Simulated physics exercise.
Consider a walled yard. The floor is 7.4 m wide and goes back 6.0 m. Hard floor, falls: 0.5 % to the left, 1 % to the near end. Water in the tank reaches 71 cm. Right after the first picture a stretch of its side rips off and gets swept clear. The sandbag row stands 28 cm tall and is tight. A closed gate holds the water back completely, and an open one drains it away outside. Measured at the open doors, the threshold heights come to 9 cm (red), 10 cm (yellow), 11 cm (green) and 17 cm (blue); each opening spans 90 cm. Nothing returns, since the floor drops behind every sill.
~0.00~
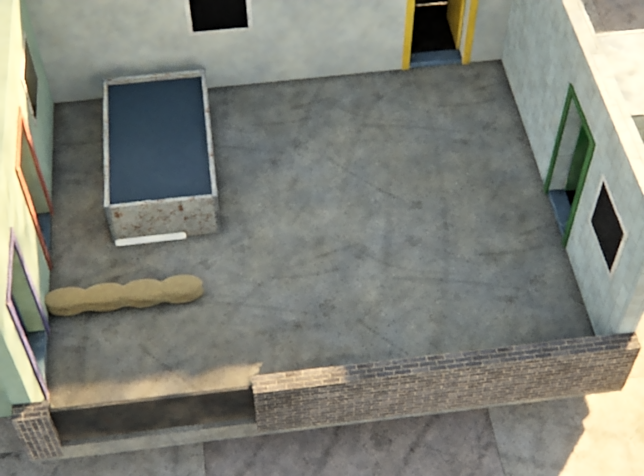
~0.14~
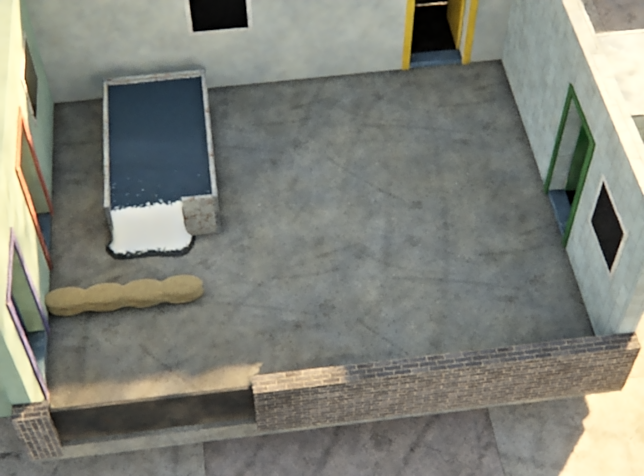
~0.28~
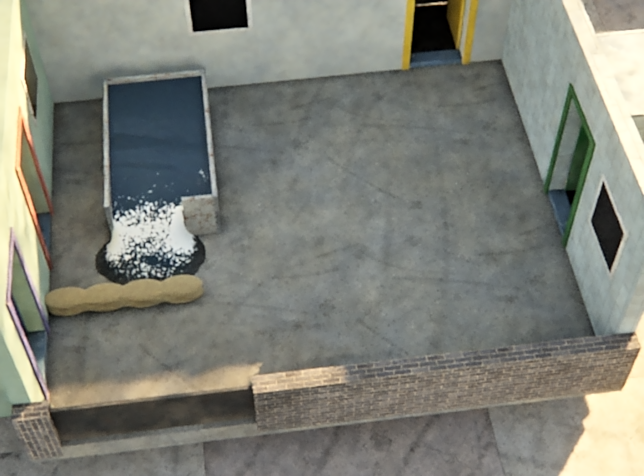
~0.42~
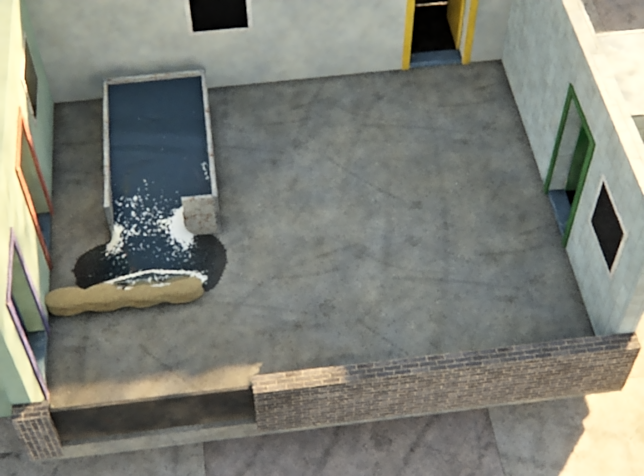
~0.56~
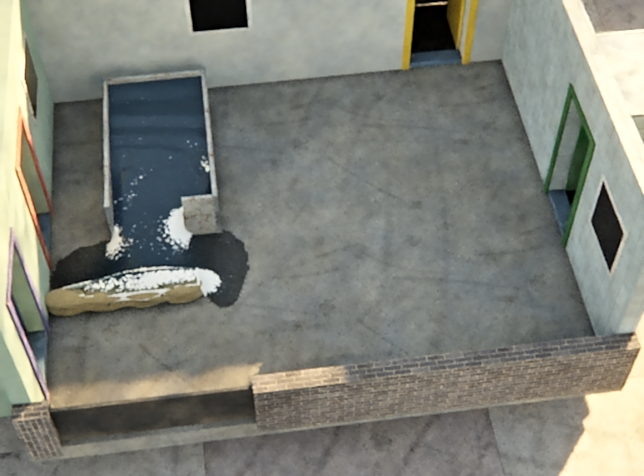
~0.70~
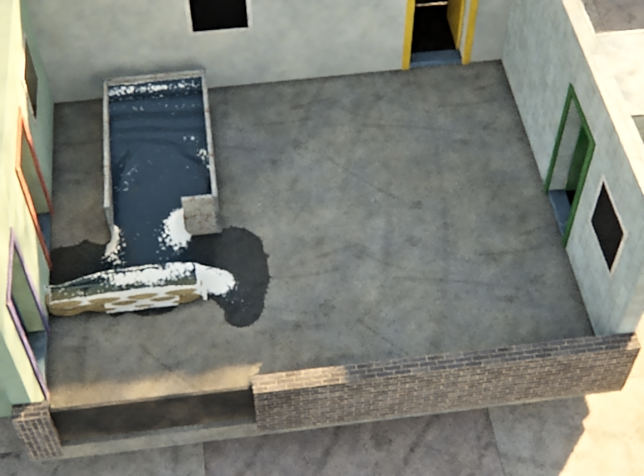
Water pouring from the broken front of a tank in a walled yard, foaming against sandbags and spreading around their right end.
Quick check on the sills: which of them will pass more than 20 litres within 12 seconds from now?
Sill check: Red door passes more; yellow door passes less or equal; green door passes less or equal; blue door passes less or equal.
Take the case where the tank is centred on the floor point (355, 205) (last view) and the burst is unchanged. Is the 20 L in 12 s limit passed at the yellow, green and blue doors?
Yellow stays inside, green stays inside, blue goes beyond, judged against that limit.
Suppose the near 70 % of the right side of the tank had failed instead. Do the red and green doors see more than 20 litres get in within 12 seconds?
Outcome at red: Not exceeded; outcome at green: Exceeded.
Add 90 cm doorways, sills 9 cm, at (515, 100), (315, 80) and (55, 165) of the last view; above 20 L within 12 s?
Well, the first is on the low side, the second is on the low side, and the third is on the high side.
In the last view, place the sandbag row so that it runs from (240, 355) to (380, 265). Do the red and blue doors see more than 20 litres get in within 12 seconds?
Note - red: Limit held; blue: Limit exceeded.
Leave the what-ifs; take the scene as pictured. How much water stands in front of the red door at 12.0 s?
I'd put it near 10.5 cm.
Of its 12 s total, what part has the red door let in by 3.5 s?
About 30 per cent.
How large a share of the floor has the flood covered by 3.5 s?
I'd say around 70 %.
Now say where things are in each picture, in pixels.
In the first picture, the tank at (158, 139) is whole and still, 71 cm deep.
In the second picture, water pours out at (150, 224) and has run 0.6 m, to (114, 250); typically 10 cm deep outside, 71 cm at the tank's back.
In the third picture, water pours out at (150, 226) and has run 0.9 m, to (191, 271); typically 11 cm deep outside, 71 cm at the tank's back.
In the fourth picture, water pours out at (151, 227) and has run 1.2 m, to (89, 290); typically 13 cm deep outside, 71 cm at the tank's back.
In the fifth picture, water pours out at (151, 227) and has run 1.6 m, to (227, 299); typically 10 cm deep outside, 70 cm at the tank's back.
In the sixth picture, the front is at (250, 314), 2.0 m from the gap at (151, 227); 3.0 m2 of floor is under water; 62 cm left at the back of the tank.
After 1.4 s water covers 25 % of the floor and is deepest (52 cm) near (50, 294); red door 11 cm at the sill, 0 L in, yellow door not reached, green door not reached, blue door 11 cm at the sill, 0 L in.
After 2.2 s water covers 50 % of the floor and is deepest (47 cm) near (50, 294); red door 15 cm at the sill, 8 L in, yellow door not reached, green door not reached, blue door 12 cm at the sill, 0 L in.
After 3.5 s water covers 70 % of the floor and is deepest (32 cm) near (63, 292); red door 16 cm at the sill, 36 L in, yellow door not reached, green door not reached, blue door 7 cm at the sill, 0 L in.
After 7.0 s water covers 95 % of the floor and is deepest (20 cm) near (63, 292); red door 14 cm at the sill, 91 L in, yellow door 2 cm at the sill, 0 L in, green door 11 cm at the sill, 0 L in, blue door 3 cm at the sill, 1 L in.
After 12.0 s water covers 95 % of the floor and is deepest (13 cm) near (89, 290); red door 10 cm at the sill, 124 L in, yellow door 4 cm at the sill, 0 L in, green door 5 cm at the sill, 0 L in, blue door 4 cm at the sill, 1 L in.
